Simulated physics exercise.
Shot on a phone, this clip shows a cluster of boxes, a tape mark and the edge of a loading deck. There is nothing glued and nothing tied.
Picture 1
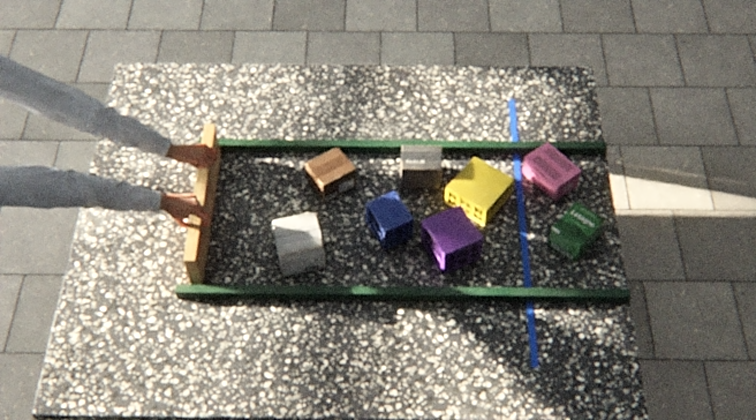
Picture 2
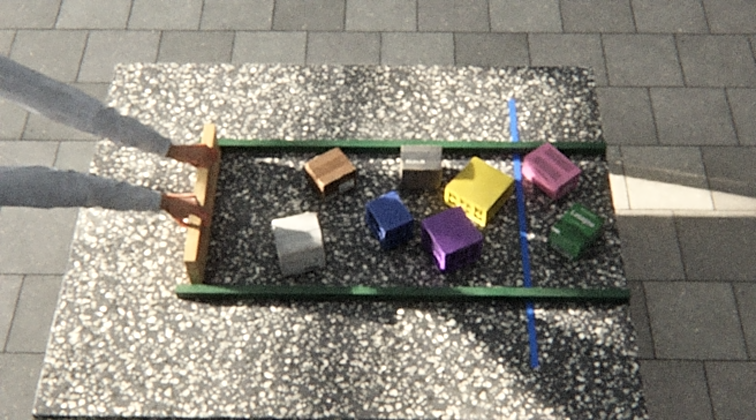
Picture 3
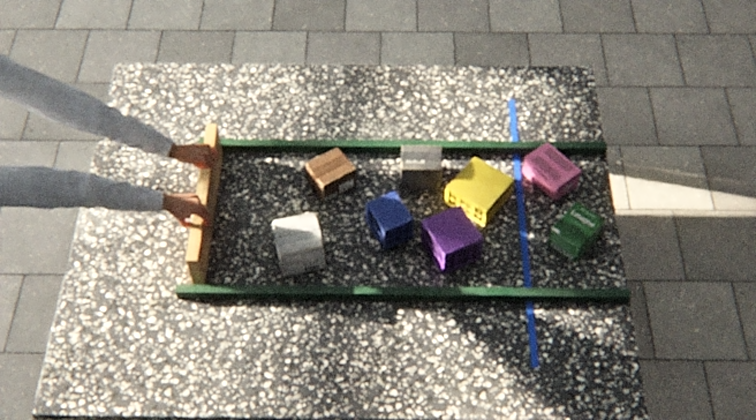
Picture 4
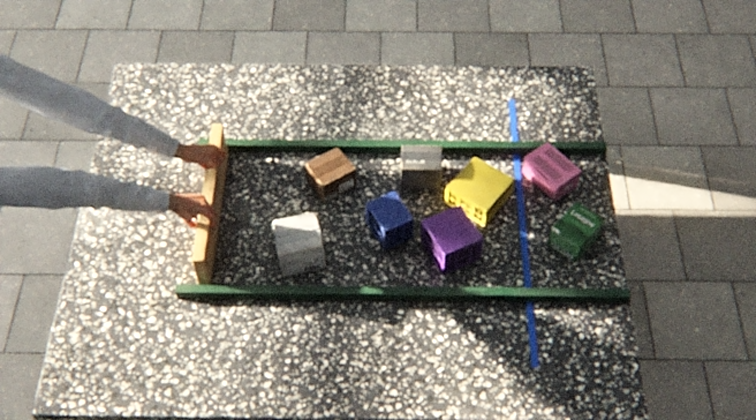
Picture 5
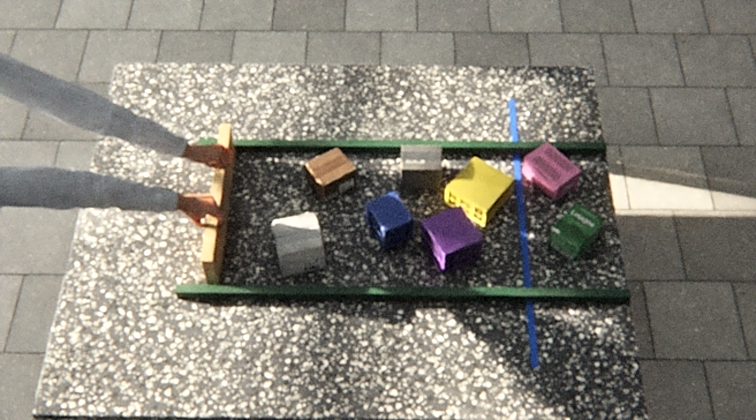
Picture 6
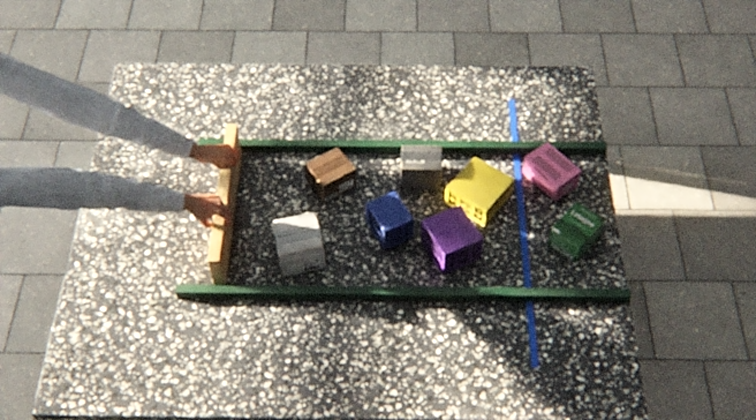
Two hands sliding a wooden plank slightly right between green rails, while the colourful boxes and blocks ahead of it stay still.
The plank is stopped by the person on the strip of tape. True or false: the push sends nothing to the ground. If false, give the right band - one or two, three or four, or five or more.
False, one or two.
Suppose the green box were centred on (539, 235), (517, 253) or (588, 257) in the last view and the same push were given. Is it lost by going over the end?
In order of the places given, the green box is gone, then is gone, then is gone.
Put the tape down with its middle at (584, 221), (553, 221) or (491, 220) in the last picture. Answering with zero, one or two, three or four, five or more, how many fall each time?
In the order of the places given: More than four; either three or four; none.
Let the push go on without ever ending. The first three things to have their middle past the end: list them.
Order, earliest first: The green box, then the pink tote, then the yellow crate.
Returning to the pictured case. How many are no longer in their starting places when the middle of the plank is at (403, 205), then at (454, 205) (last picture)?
Up to then 6, and up to the other point 7.
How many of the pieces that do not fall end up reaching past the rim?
It would come to 1.
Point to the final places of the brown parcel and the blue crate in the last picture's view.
Final positions - brown parcel around (543, 181), blue crate around (543, 211).
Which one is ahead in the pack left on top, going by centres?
The yellow crate finishes nearest.
Soon after, none off yet; green box at rest near (576, 232); pink tote at rest near (551, 172); yellow crate at rest near (480, 191).
At rest, the number that fall off is one or two; fallen, pink tote and green box.
